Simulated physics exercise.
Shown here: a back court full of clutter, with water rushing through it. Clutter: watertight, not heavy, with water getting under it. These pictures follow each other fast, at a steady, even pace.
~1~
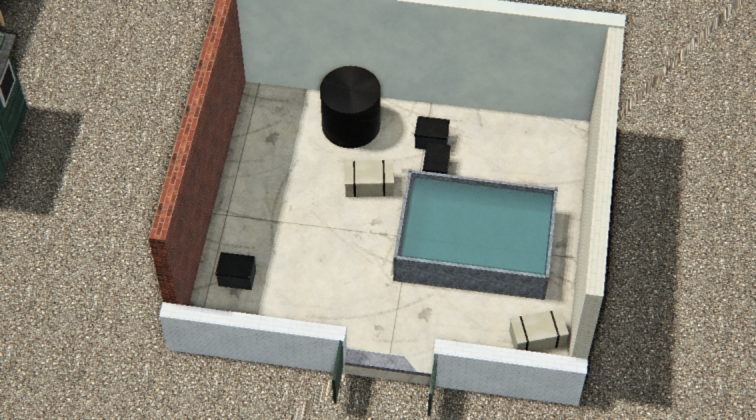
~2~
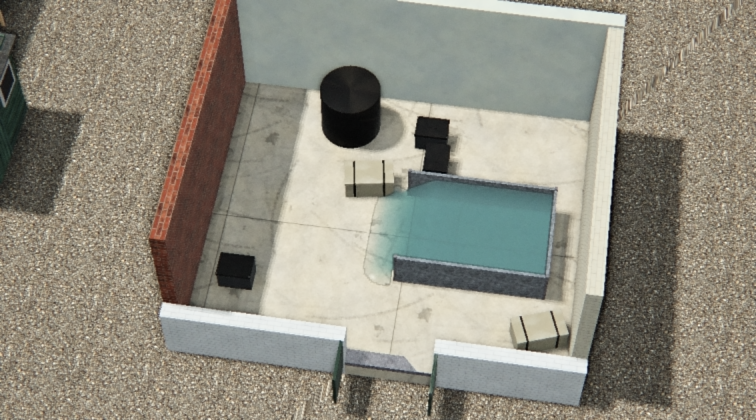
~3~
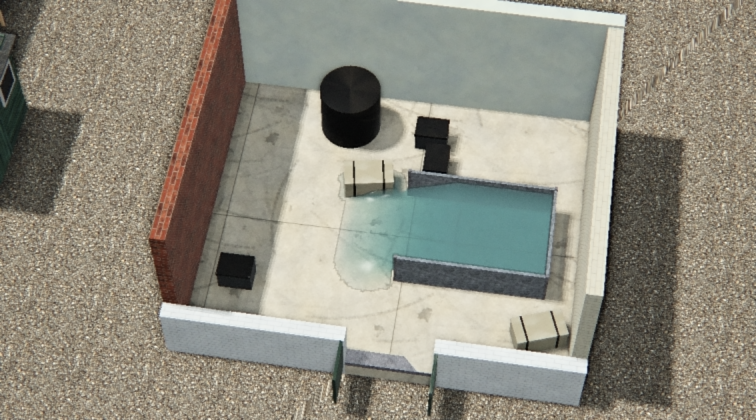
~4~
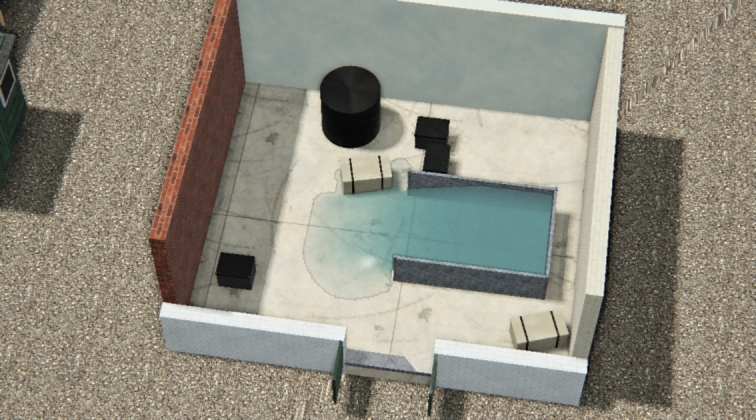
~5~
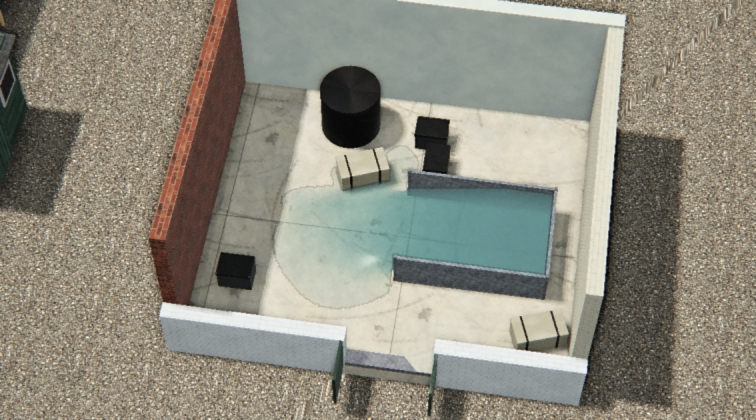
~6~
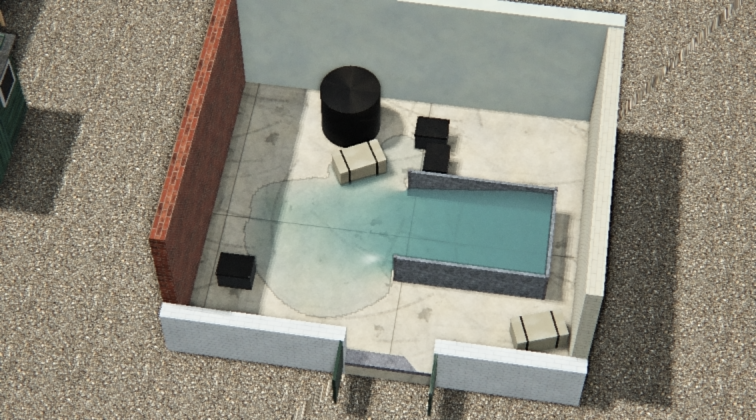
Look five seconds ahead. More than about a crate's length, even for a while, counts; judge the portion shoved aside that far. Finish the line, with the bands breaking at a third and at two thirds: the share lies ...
The share lies between a third and two thirds.
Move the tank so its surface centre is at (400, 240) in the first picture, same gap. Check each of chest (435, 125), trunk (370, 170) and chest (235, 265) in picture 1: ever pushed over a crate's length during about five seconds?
Lab note - in sequence: Less than that; less than that; displaced that much.
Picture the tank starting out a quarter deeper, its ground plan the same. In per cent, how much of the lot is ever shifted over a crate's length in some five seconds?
Roughly 40 in a hundred.
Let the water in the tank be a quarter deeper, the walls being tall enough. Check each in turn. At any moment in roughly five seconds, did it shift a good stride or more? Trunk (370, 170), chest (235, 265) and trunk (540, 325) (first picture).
First one cleared the mark, second one cleared the mark, third one missed the mark.
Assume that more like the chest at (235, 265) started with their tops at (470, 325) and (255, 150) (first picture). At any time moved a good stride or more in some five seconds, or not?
Result, in sequence - short of that distance / displaced that far.
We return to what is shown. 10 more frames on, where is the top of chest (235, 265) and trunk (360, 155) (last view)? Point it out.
They should be roughly at (204, 289) and (312, 133).
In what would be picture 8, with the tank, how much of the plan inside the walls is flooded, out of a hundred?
Roughly 45 in a hundred.
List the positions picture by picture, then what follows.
In the first frame, a trunk at (369, 172), on the bottom; a trunk at (540, 326) rests on the ground; 0 of 5 have shifted.
In the second frame, a trunk at (369, 172) rests on the ground; a trunk at (540, 326), on the bottom; 0 of 5 have shifted.
In the third frame, a trunk at (369, 172), on the bottom; a trunk at (540, 326), on the bottom; 0 of 5 have shifted.
In the fourth frame, a trunk at (366, 168) rests on the ground, close to its start; a trunk at (540, 326), on the bottom; 1 of 5 have shifted.
In the fifth frame, a trunk at (363, 163) rests on the ground, close to its start; a trunk at (540, 326), on the bottom; 1 of 5 have shifted.
In the sixth frame, a trunk at (359, 156), on the bottom, a stride from its start; a trunk at (540, 326) rests on the ground; 1 of 5 have shifted.
A moment on, 1 of 5 are well off their spots; 0 afloat.
Next, 2 of 5 are well off their spots; 1 afloat.
Later, 2 of 5 are well off their spots; 2 afloat.
In the end, 2 of 5 are well off their spots, and 2 have been at some point; 2 afloat.
